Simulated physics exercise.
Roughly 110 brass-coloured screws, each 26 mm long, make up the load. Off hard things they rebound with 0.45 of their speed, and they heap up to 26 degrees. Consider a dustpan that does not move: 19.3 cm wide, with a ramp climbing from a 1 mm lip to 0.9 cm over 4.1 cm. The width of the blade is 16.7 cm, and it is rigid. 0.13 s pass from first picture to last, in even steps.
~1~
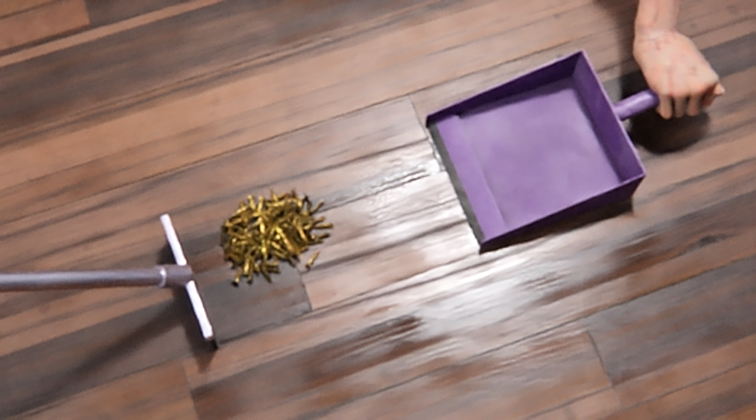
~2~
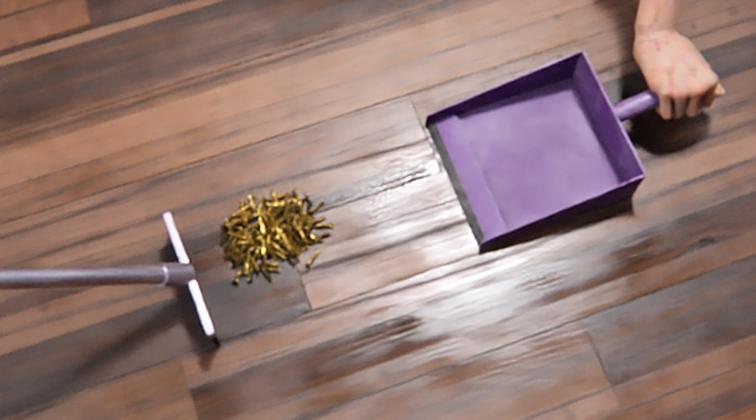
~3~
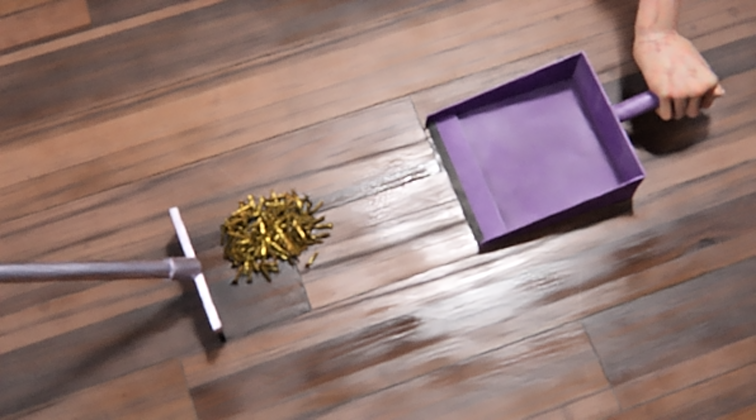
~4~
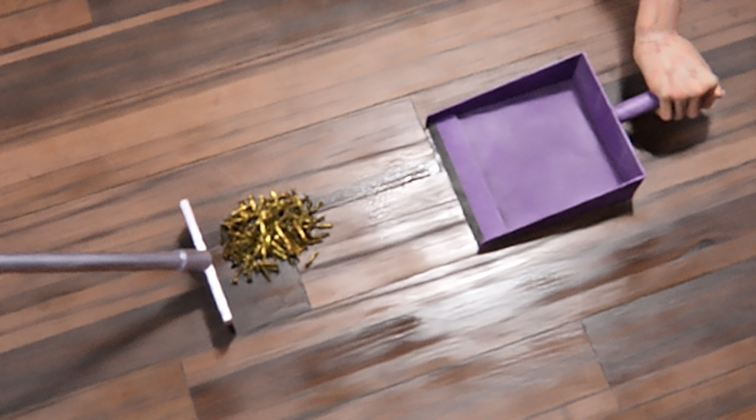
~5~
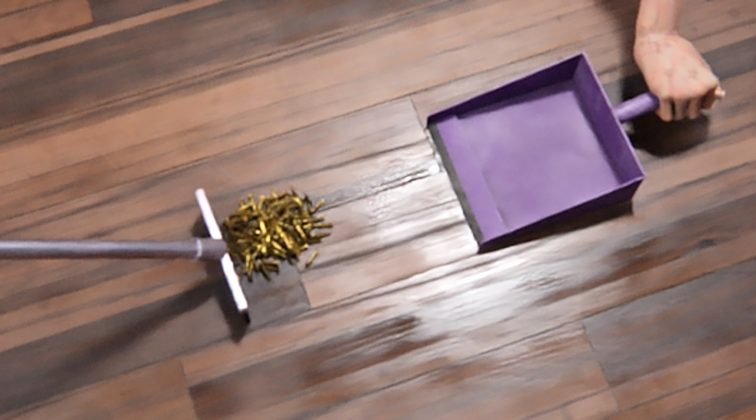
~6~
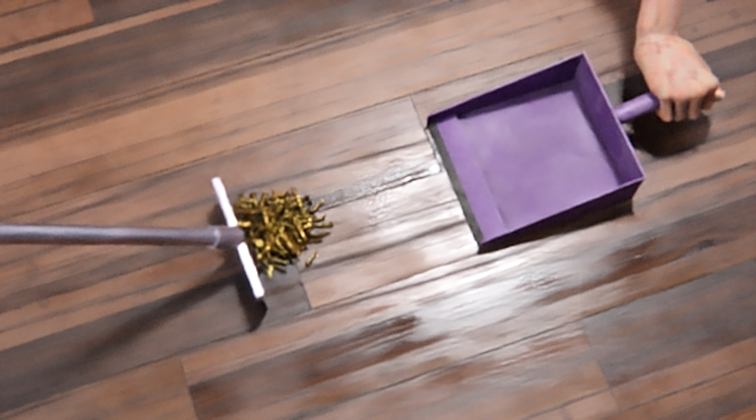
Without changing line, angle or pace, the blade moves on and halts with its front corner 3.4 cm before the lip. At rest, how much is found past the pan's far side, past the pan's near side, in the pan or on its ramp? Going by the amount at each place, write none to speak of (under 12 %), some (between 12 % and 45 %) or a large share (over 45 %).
Past the pan's far side: Some, past the pan's near side: None to speak of, in the pan or on its ramp: Some.
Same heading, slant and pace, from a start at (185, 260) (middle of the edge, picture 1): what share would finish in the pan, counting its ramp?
I'd put it at around 30 per cent.
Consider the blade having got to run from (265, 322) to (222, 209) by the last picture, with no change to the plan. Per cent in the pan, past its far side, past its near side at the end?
Pan 30; far 5; near 0.
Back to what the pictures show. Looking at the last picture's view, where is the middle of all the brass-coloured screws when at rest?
Estimated resting centre: Around (443, 133).
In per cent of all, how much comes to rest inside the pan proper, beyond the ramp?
About 10 %.
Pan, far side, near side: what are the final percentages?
The far side gets 35, the near side 0 and the pan 30.
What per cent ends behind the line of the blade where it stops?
Around 5 in a hundred.
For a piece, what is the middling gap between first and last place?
That distance is around 28 cm.
Then, 0.15 s after the last picture, middle of the blade 15 cm from the lip; 0 % over the lip, far side 10 %, near side 0 %.
Then, 0.24 s after the last picture, middle of the blade 7 cm from the lip; 0 % over the lip, far side 25 %, near side 0 %.
Then, 0.47 s after the last picture, middle of the blade 4 cm from the lip; 30 % over the lip, far side 35 %, near side 0 %.
In the end, far side 35 %, near side 0 %, pan 30 %, in front of the lip or behind the blade 30 %.
